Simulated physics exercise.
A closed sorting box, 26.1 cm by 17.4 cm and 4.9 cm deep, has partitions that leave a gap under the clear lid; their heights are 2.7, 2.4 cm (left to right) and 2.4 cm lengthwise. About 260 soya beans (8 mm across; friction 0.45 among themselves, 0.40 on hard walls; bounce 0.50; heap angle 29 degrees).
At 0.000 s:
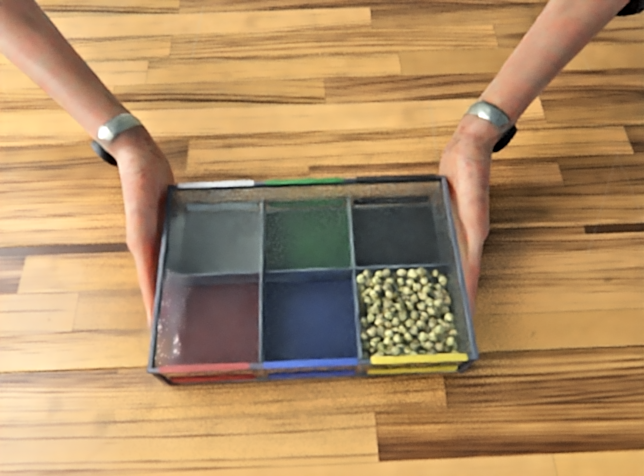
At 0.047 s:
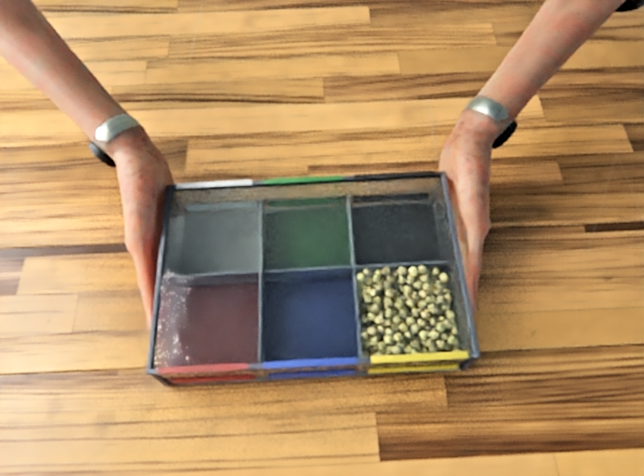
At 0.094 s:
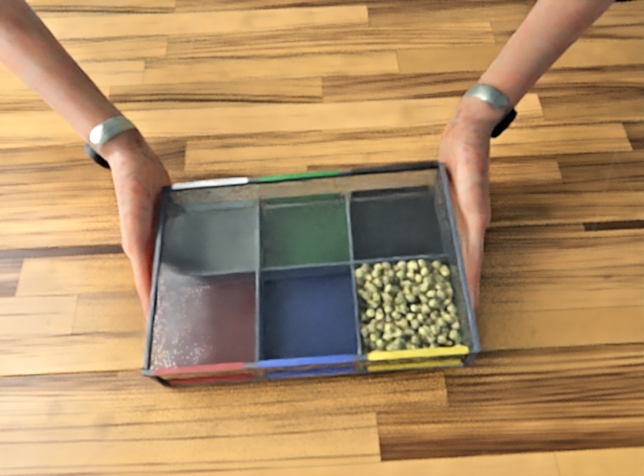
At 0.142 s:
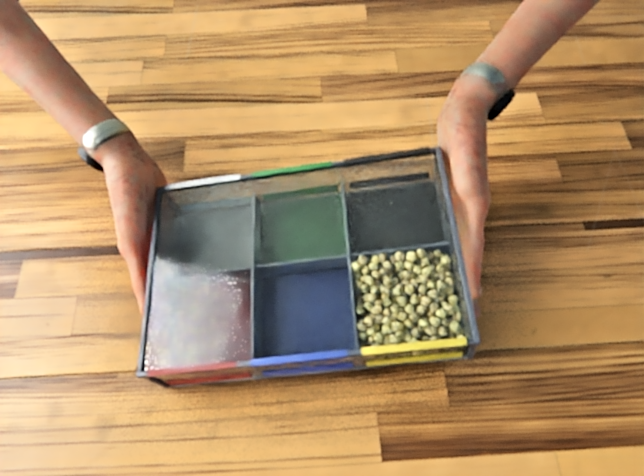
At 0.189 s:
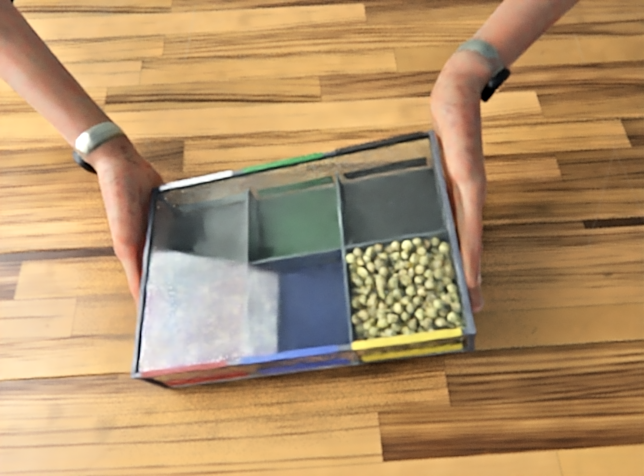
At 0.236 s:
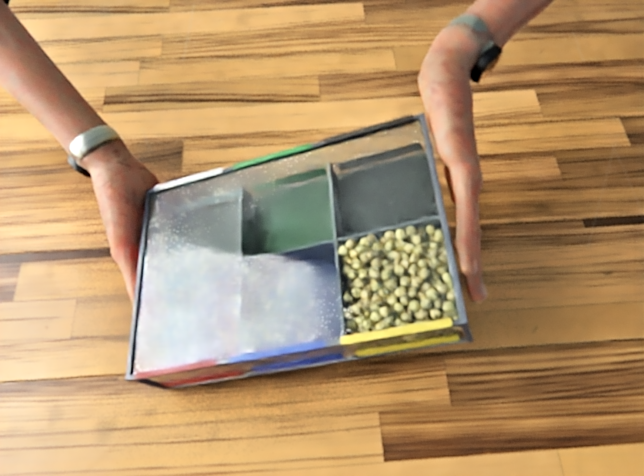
Two hands grip a clear-lidded sorting box by its left and right sides above a striped wooden surface, seen from above by a still camera. Its six compartments have white, green and black edges at the back and red, blue and yellow at the front, with pale beans filling the yellow one at front right. The hands tilt the box, the right side rising, while a whitish glare spreads from the red compartment across the lid and the beans stay in place.
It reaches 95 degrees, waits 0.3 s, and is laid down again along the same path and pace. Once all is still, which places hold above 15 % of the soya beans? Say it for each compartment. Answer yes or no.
Red: Yes, blue: No, green: No, yellow: No, white: Yes, black: No.
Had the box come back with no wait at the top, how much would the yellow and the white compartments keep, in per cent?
In that case yellow 0, white 20.
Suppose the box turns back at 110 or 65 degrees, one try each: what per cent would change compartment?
Some 100 and 45 per cent.
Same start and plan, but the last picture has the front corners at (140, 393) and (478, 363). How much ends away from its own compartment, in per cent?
It would be near 45 per cent.
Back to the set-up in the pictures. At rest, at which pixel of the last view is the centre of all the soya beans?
Near (196, 312).
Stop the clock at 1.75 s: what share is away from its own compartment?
Roughly 100 per cent.
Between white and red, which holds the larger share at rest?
The red one has more.
After 1.15 s, tilt 95 degrees; red 60 %, blue 10 %, yellow 10 %, white 20 %.
Then, at 1.75 s, tilt 50 degrees; red 70 %, blue 5 %, white 25 %.
After 2.41 s, tilt 0 degrees; red 65 %, blue 5 %, white 30 %.
At rest (2.9 s), red 65 %, blue 5 %, green 0 %, yellow 0 %, white 30 %, black 0 %.
